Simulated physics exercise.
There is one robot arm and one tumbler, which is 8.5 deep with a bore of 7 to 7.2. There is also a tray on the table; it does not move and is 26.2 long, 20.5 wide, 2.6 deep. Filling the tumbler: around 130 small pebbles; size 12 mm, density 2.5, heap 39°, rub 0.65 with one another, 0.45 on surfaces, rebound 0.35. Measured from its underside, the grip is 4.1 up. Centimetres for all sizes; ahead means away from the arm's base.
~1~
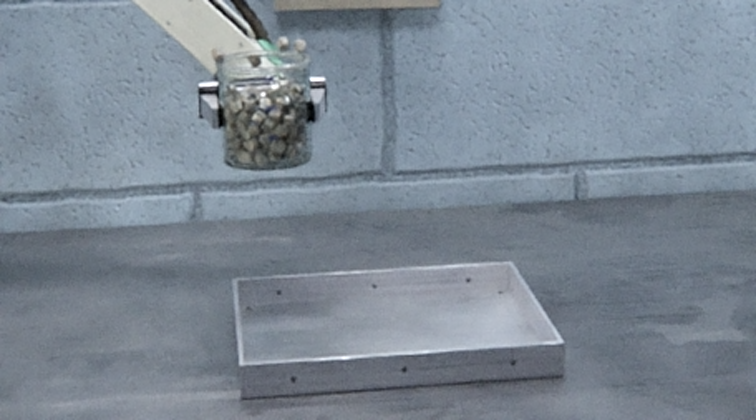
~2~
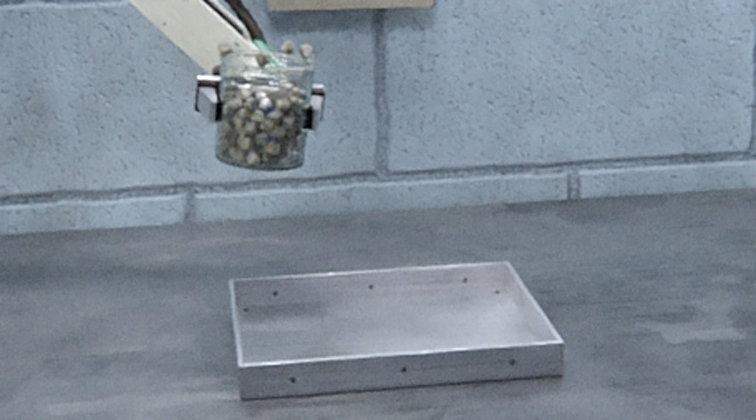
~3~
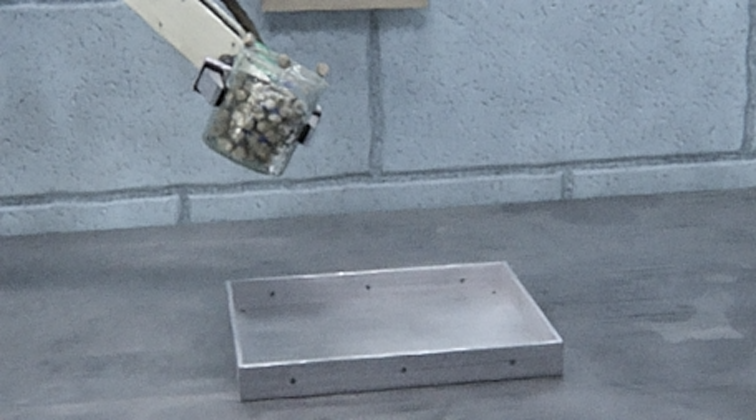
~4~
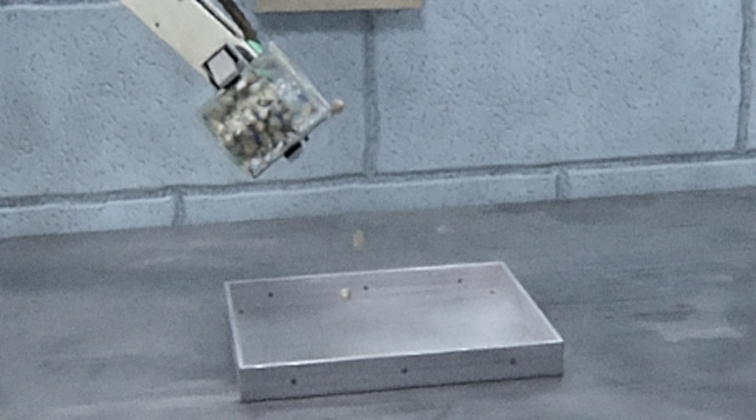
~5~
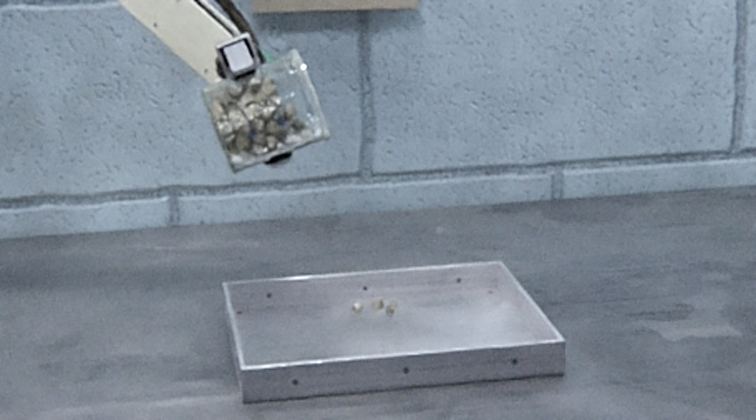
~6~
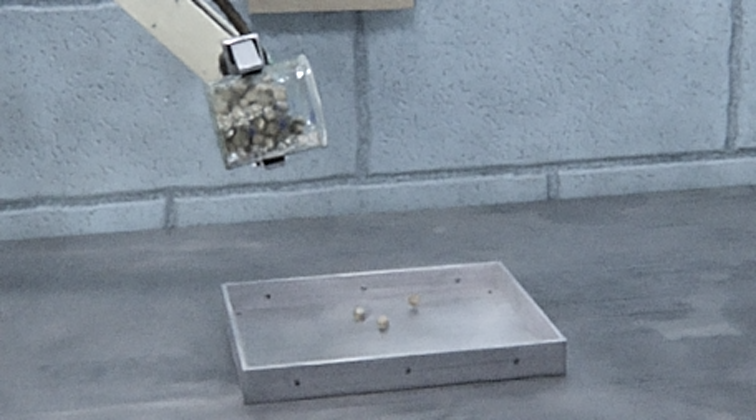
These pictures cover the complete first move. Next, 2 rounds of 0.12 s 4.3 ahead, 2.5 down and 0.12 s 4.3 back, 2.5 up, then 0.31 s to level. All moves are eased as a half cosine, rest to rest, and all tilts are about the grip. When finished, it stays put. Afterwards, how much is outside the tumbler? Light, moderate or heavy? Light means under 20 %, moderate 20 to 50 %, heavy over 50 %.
Moderate.
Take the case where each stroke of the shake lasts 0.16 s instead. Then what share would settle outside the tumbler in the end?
It would be some 15 %.
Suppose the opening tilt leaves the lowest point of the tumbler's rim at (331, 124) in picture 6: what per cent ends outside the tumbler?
About 5 %.
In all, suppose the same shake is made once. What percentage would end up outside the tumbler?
It would come to around 15 %.
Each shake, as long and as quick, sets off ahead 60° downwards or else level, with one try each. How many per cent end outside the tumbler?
Try one gives about 10 in a hundred, try two about 65 in a hundred.
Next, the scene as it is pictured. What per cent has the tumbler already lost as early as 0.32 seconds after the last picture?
About 15 in a hundred parts are out by then.
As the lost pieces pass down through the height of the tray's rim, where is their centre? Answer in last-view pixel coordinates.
I'd say somewhere around (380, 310).
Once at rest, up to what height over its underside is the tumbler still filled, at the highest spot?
Height at rest: Approx. 6.0 cm.
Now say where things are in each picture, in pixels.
The first picture shows the tumbler middle at (266, 111), level; upper third of the load around (263, 100), from x 220 to 300, top at y 45; 126 in the tumbler.
The second picture shows the tumbler middle at (264, 112), tilted 8° forward; upper third of the load around (262, 100), from x 225 to 305, top at y 45.
The third picture shows the tumbler middle at (263, 112), tilted 27° forward; upper third of the load around (255, 100), from x 215 to 320, top at y 40; 125 in the tumbler, 1 in flight or on a rim.
The fourth picture shows the tumbler middle at (263, 113), tilted 52° forward; upper third of the load around (253, 101), from x 215 to 360, top at y 75; 124 in the tumbler, 1 in the tray, 1 in flight or on a rim.
The fifth picture shows the tumbler middle at (263, 113), tilted 71° forward; upper third of the load around (250, 100), from x 215 to 390, top at y 80; 123 in the tumbler, 3 in the tray.
The sixth picture shows the tumbler middle at (264, 114), tilted 79° forward; upper third of the load around (249, 100), from x 220 to 415, top at y 80; 123 in the tumbler, 3 in the tray.
Then, 0.32 s on, tilted 79° forward, highest piece 22 above the table; 105 in the tumbler, 10 in the tray, 11 in flight or on a rim.
Then, 0.63 s on, tilted 41° forward, highest piece 23 above the table; 88 in the tumbler, 38 in the tray.
Then, 0.99 s on, level, highest piece 23 above the table; 88 in the tumbler, 38 in the tray.
Then, 2.04 s on, level, highest piece 23 above the table; 88 in the tumbler, 38 in the tray.
In the end, 88 in the tumbler, 38 in the tray. That is 30 % outside the tumbler.
